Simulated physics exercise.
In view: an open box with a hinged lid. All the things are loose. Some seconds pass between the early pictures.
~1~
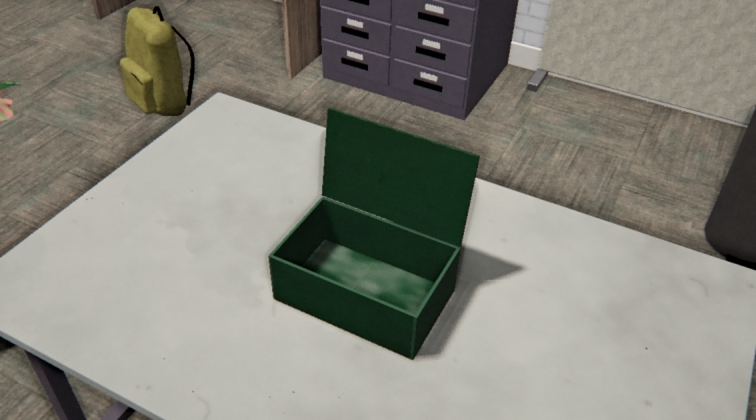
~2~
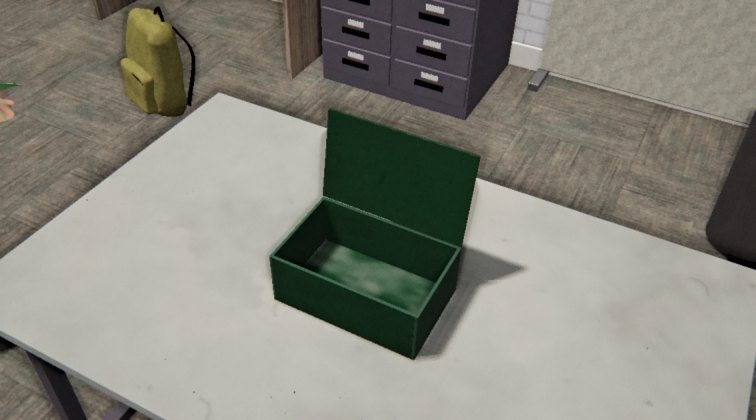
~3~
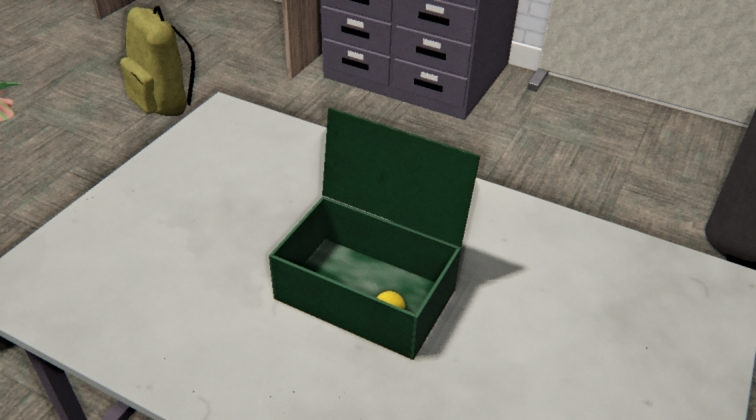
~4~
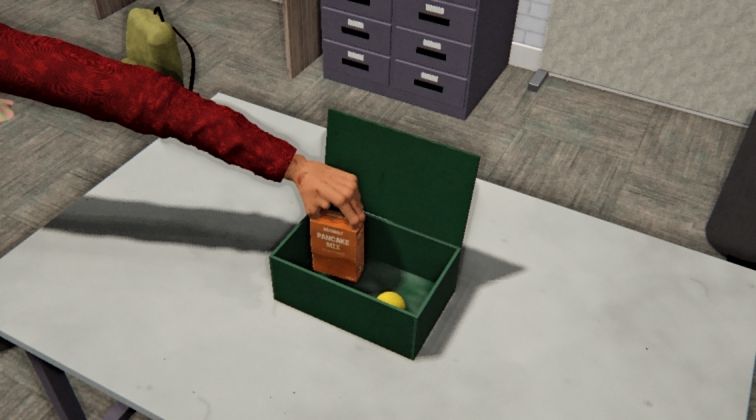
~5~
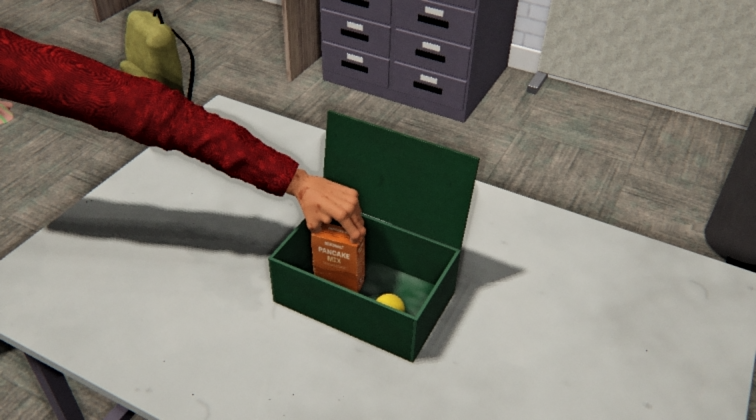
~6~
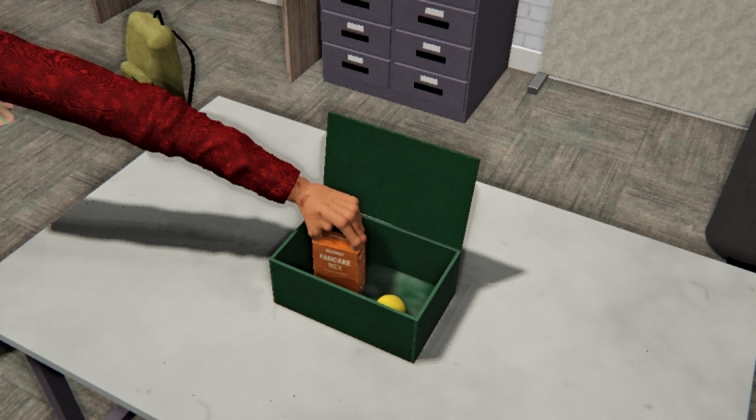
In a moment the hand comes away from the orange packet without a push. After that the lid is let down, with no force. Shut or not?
The lid stays ajar.
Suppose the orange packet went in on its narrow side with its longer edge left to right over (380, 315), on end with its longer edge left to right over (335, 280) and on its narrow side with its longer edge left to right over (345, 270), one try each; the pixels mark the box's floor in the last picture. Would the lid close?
In the first case it will not close; in the second case it stays ajar; in the third case it shuts flat.
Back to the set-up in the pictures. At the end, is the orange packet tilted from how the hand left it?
The orange packet stays as placed.
Then, 1.20 s past the last view, lid starting down.
Then, 1.70 s past the last view, lid 54° above the rim.
Then, 2.10 s past the last view, lid 25° above the rim.
Finally, lid 15° above the rim; both still in place. Final places as the last picture's camera would see them, orange packet near (340, 266).
